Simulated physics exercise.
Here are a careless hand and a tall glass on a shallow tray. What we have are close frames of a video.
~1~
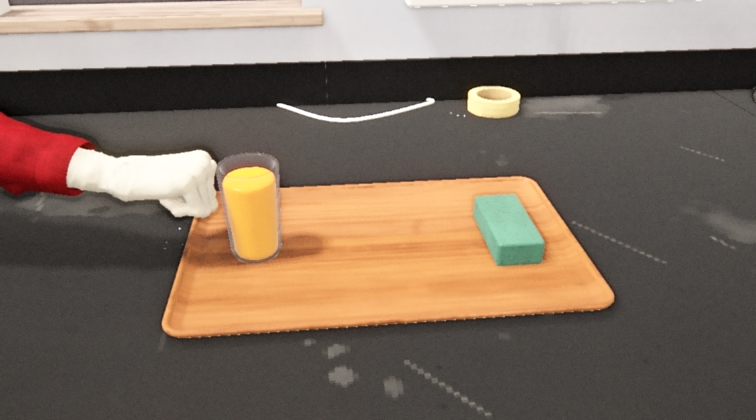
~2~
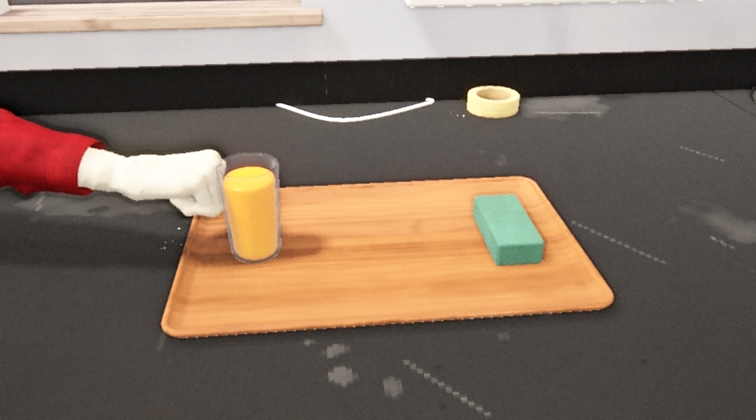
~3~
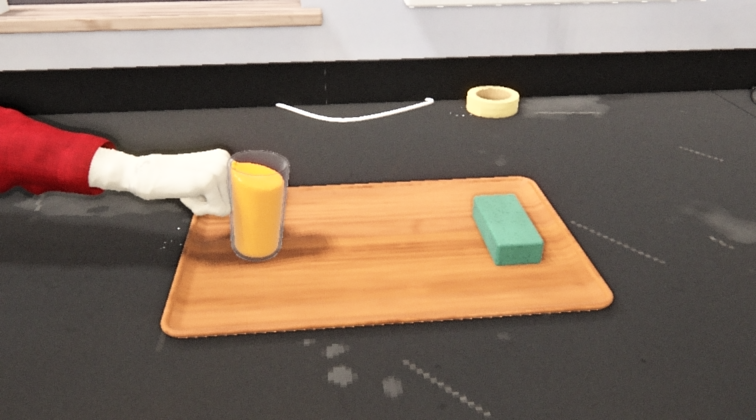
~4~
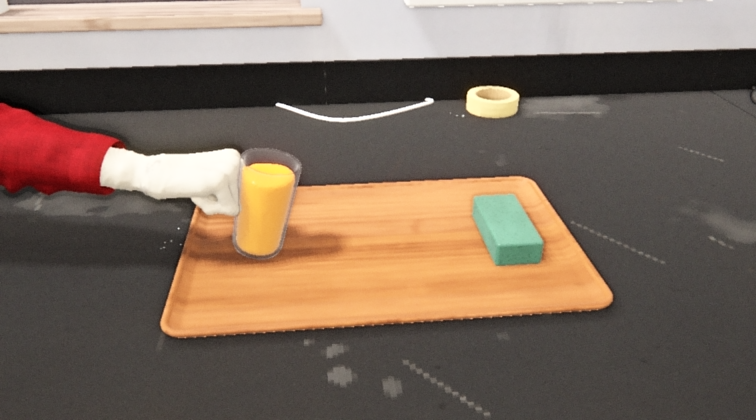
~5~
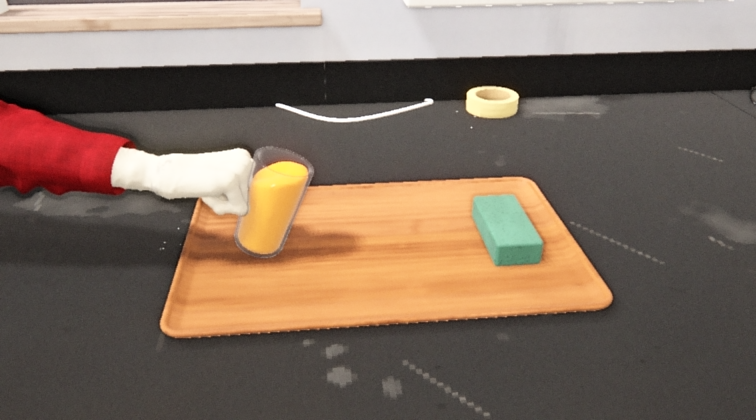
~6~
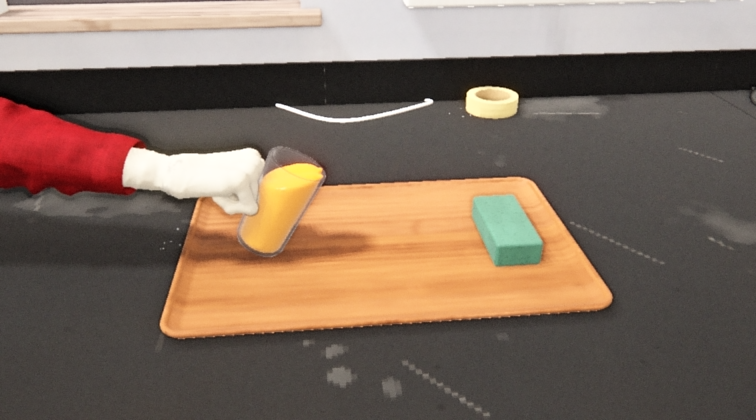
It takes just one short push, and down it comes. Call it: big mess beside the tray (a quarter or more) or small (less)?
Small.
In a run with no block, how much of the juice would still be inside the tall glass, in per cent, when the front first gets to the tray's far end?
50 %.
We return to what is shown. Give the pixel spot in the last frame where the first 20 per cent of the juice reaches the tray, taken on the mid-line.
(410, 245).
A moment on, the tall glass lies on its side and 89 per cent is in the glass, 3 on the tray and 8 above or beyond its rim.
Next, the tall glass lies on its side and 52 per cent is in the glass, 32 on the tray and 16 above or beyond its rim.
Then the tall glass lies on its side and 32 per cent is in the glass, 42 on the tray and 26 above or beyond its rim.
Later the tall glass lies on its side and 18 per cent is in the glass, 72 on the tray and 10 above or beyond its rim.
In the end 89 per cent is held by tray and glass, 11 is off the tray.
